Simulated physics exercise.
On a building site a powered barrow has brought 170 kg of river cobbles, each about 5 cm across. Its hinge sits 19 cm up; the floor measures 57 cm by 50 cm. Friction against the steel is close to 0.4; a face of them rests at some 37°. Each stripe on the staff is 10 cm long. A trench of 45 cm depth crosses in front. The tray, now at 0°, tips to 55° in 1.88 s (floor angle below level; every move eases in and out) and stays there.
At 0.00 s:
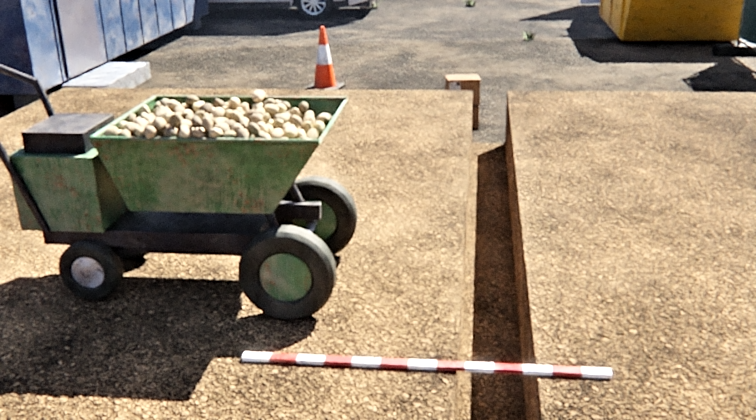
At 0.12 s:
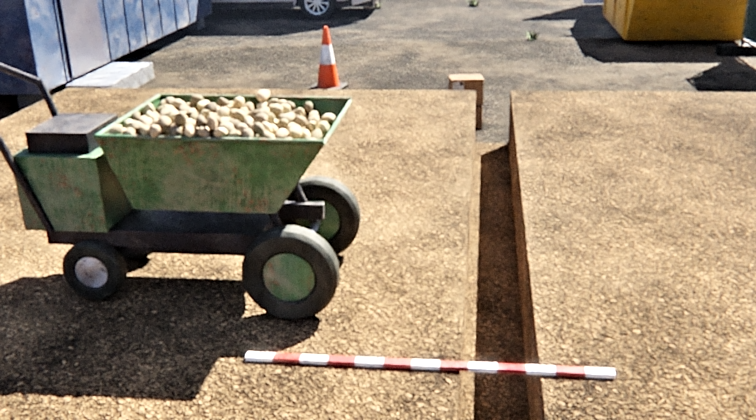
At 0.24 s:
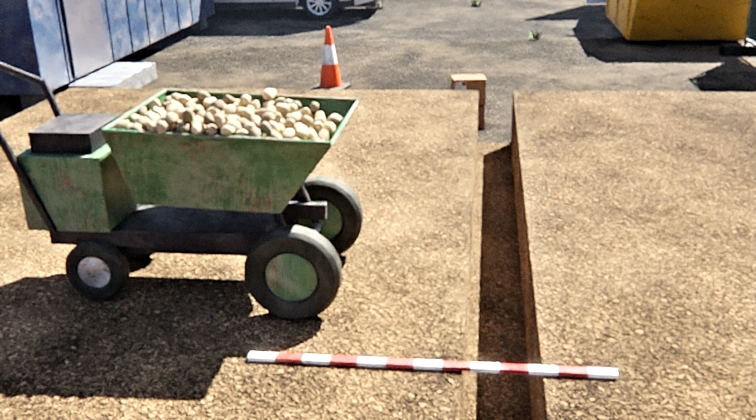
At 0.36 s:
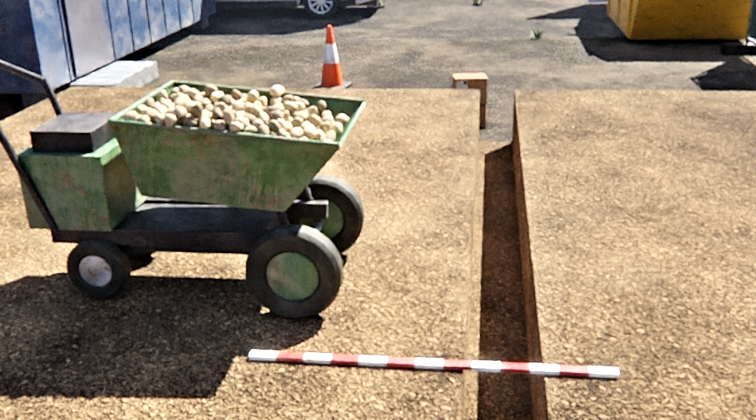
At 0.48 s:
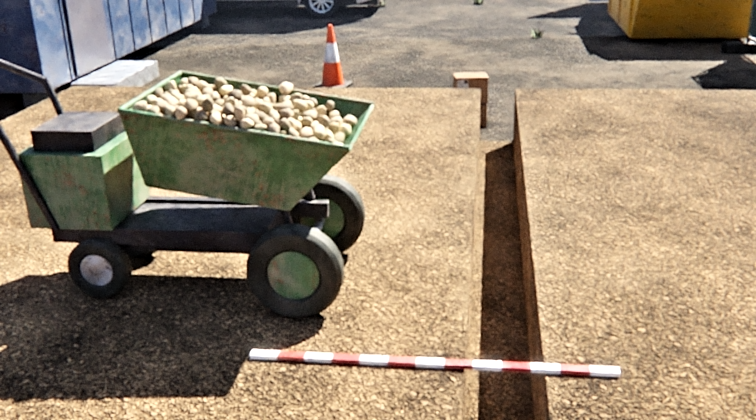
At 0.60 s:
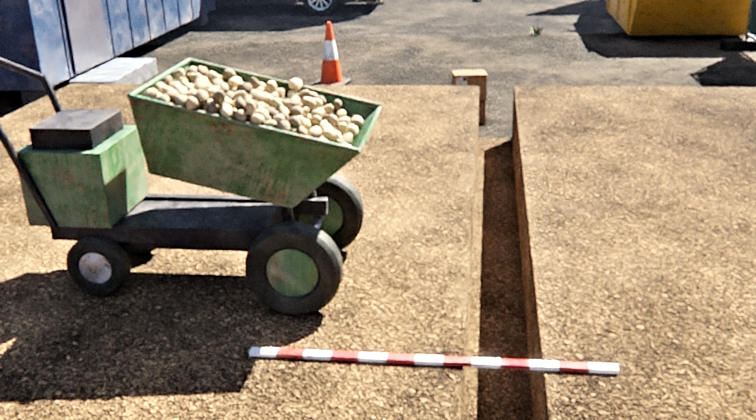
Green powered barrow loaded with pale cobbles raising the back of its tray, slowly tilting it rightward beside a narrow trench.
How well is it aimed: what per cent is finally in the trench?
About 40 per cent.
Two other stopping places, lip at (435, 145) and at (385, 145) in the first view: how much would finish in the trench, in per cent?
First some 5, then 30 per cent.
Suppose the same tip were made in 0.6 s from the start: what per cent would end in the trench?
In that case some 40 per cent.
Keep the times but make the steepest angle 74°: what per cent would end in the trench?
In that case some 95 per cent.
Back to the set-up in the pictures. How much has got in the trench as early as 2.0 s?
About 10 per cent by then.
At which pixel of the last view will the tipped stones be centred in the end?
Their middle is at about (497, 365).
After 1.4 s the floor is at 46°; 100 % in the tray; the foremost stones are at (422, 181).
After 2.0 s the floor is at 55°; 84 % in the tray, 5 % short of the trench, 11 % in the trench; the foremost stones are at (528, 374).
After 2.3 s the floor is at 55°; 72 % in the tray, 4 % short of the trench, 24 % in the trench; the foremost stones are at (525, 357).
After 4.3 s the floor is at 55°; 55 % in the tray, 5 % short of the trench, 40 % in the trench; the foremost stones are at (525, 353).
